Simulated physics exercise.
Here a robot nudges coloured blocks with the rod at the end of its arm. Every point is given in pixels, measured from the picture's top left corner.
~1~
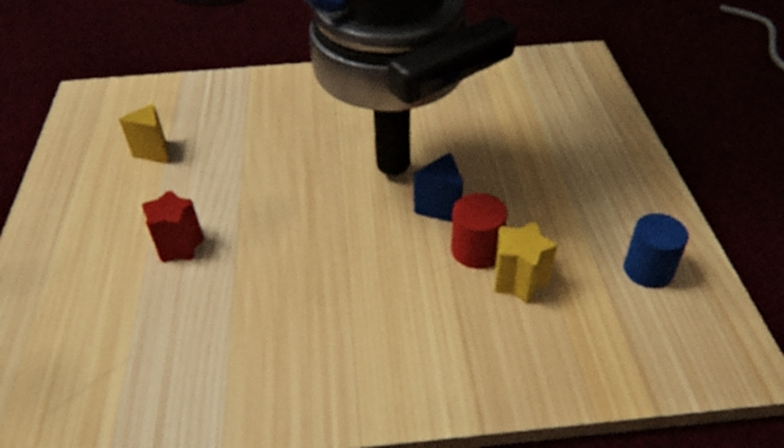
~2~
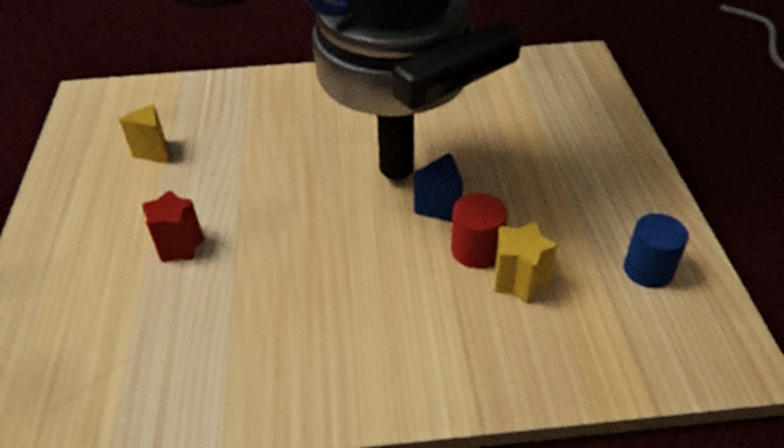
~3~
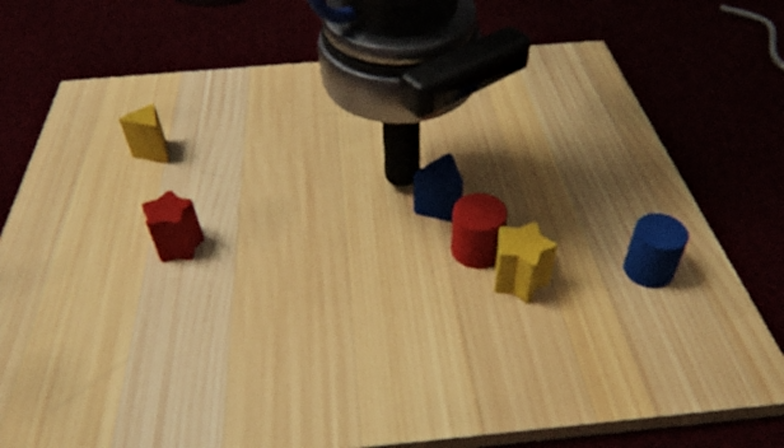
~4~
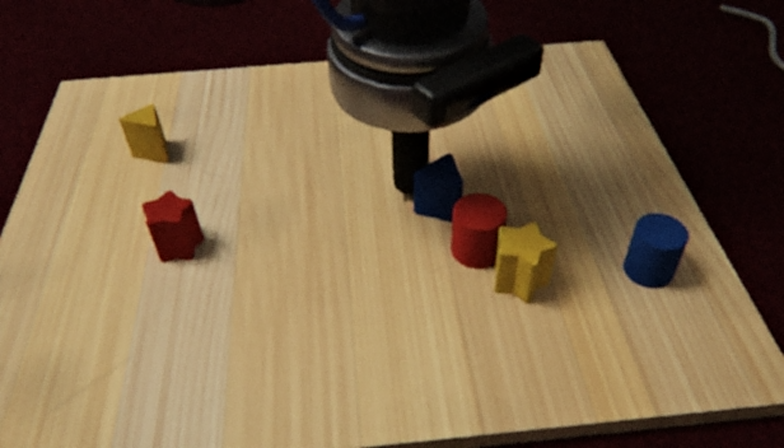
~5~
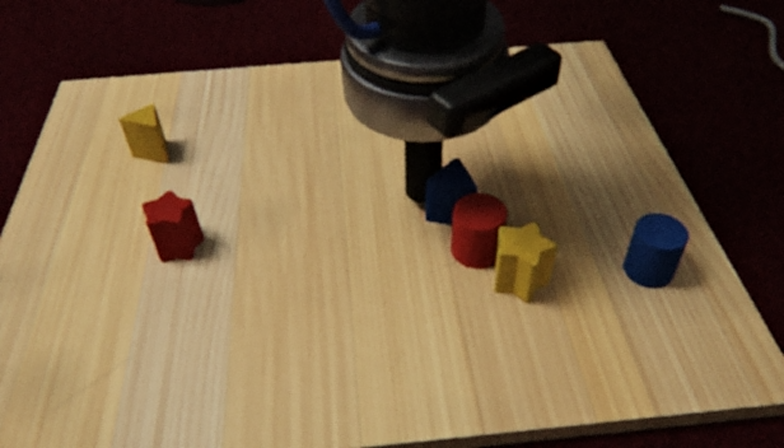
Robot arm's black rod easing toward the viewer and rightward across a wooden board, then nudging a blue triangle block slightly right.
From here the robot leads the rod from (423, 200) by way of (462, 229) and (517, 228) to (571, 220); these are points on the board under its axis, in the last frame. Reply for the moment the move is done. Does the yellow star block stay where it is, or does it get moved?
The yellow star block will be pushed away from where it stands.
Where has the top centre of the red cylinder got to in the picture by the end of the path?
Pixel (504, 226).
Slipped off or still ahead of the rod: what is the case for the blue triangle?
Carried ahead at the end.
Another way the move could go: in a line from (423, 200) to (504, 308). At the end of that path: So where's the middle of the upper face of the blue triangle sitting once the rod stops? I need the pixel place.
It will likely be found at (490, 186).
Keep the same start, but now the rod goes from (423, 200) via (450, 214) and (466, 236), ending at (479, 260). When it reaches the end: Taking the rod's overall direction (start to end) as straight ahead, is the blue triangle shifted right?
No
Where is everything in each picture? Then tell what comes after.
In the first picture, lower end of the rod at (393, 165), tops of blocks, blue triangle at (442, 170), red cylinder at (480, 211), yellow star block at (525, 241), blue cylinder at (663, 230).
In the second picture, rod at (397, 170), blocks as before.
In the third picture, rod at (402, 176), blocks as before.
In the fourth picture, rod at (411, 184), blocks as before.
In the fifth picture, rod at (423, 193), blue triangle at (453, 175), red cylinder at (480, 211), yellow star block at (525, 241), blue cylinder at (663, 230).
What follows on the original path. One third of the way, rod at (463, 221); blue triangle at (504, 189), turned 25° anticlockwise; red cylinder at (497, 222); yellow star block at (531, 252), turned 25° anticlockwise.
Two thirds of the way, rod at (519, 220); blue triangle at (560, 184), turned 40° anticlockwise; red cylinder at (504, 226); yellow star block at (535, 257), turned 20° anticlockwise.
At the end, rod at (573, 212); blue triangle at (613, 173), turned 55° anticlockwise; red cylinder at (504, 226); yellow star block at (535, 257), turned 20° anticlockwise; blue cylinder not moved.
